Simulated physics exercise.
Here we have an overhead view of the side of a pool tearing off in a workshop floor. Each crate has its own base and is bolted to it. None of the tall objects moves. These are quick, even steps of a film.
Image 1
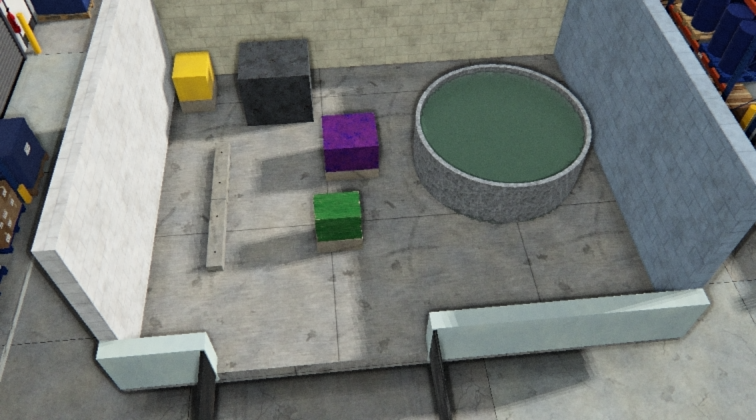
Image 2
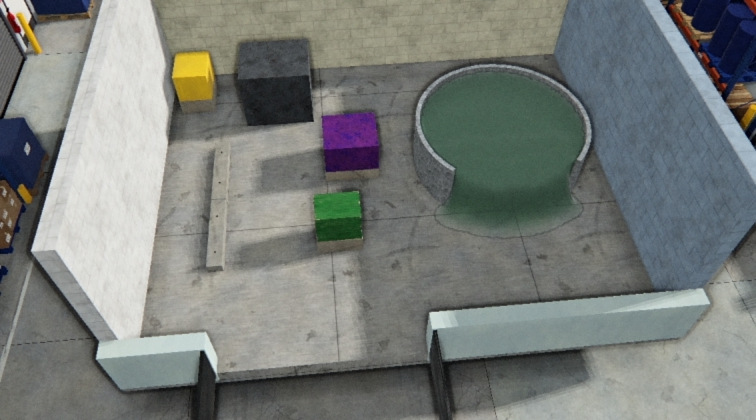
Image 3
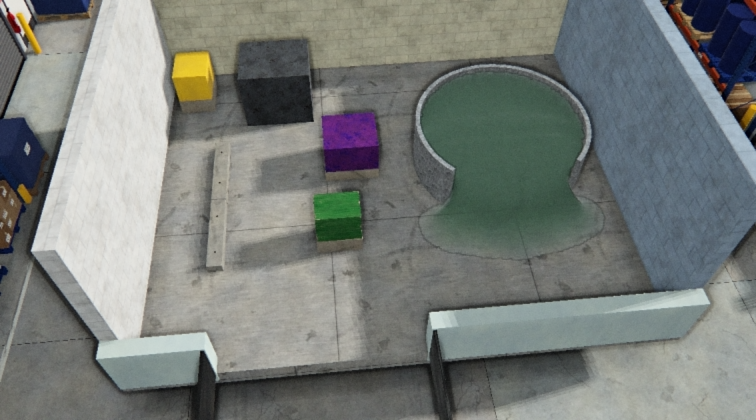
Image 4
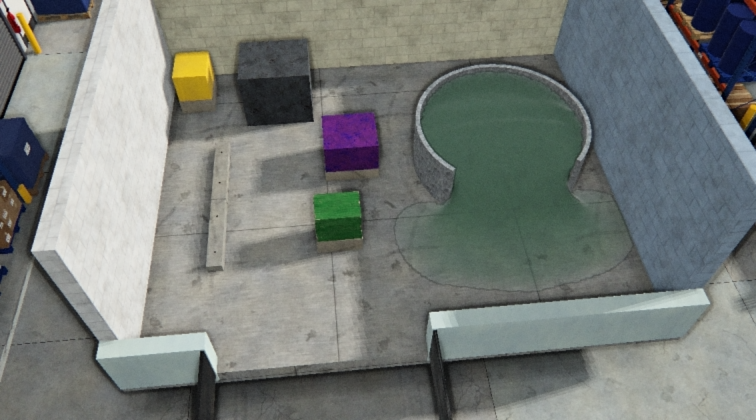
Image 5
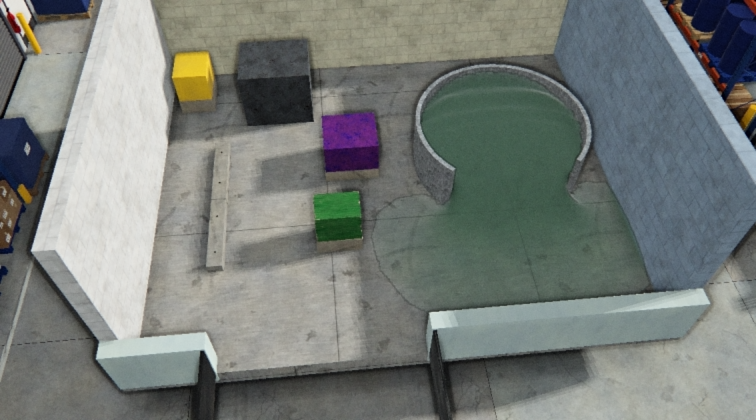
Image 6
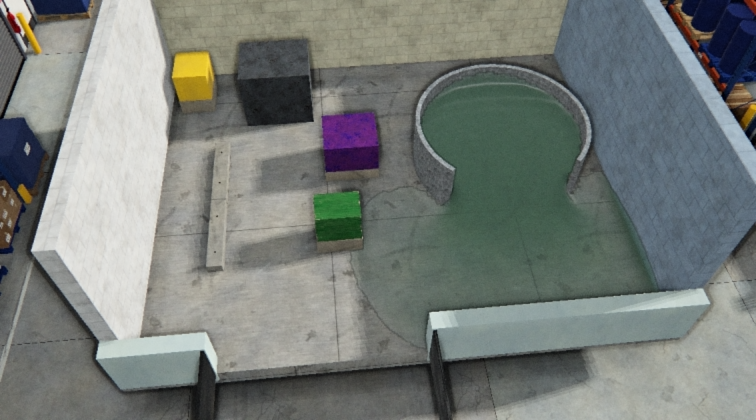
Green water sits still in a round grey stone tank at the right of a walled workshop floor, seen from above by a camera that stays fixed. To the left stand a yellow block, a large dark grey block, a purple block, a green block and a long low beam. The tank's near side opens, and water pours through the gap, fanning forward and sideways across the concrete to the low front wall and around the green block.
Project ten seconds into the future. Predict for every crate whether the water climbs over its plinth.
The purple crate is spared; the green crate is spared; the yellow crate is spared.
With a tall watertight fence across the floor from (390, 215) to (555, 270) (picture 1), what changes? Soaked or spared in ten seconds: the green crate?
Then: Green crate is spared.
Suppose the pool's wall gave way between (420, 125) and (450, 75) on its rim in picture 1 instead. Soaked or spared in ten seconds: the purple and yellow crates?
Purple gets drenched; yellow gets drenched.
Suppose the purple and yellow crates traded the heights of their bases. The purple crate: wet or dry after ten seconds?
The purple one stays out of it.
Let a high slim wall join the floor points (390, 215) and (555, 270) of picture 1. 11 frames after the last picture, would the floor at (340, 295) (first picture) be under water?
At that place: No water.
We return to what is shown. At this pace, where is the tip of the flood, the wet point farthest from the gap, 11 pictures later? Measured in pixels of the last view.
The wet edge reaches furthest near (191, 359).
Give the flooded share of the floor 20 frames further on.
Roughly 55 percent, I'd say.
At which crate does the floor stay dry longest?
I'd say the yellow-painted one is last.
A moment on, water covers 30 % of the floor; the purple crate water round its plinth, the green crate water round its plinth, the yellow crate not reached.
Next, water covers 35 % of the floor; the purple crate water round its plinth, the green crate water round its plinth, the yellow crate not reached.
Then, water covers 55 % of the floor; the purple crate water round its plinth, the green crate water round its plinth, the yellow crate not reached.
Later, water covers 95 % of the floor; the purple crate water round its plinth, the green crate water round its plinth, the yellow crate water round its plinth.
In the end, water covers 95 % of the floor; the purple crate stayed above the water, the green crate stayed above the water, the yellow crate stayed above the water.
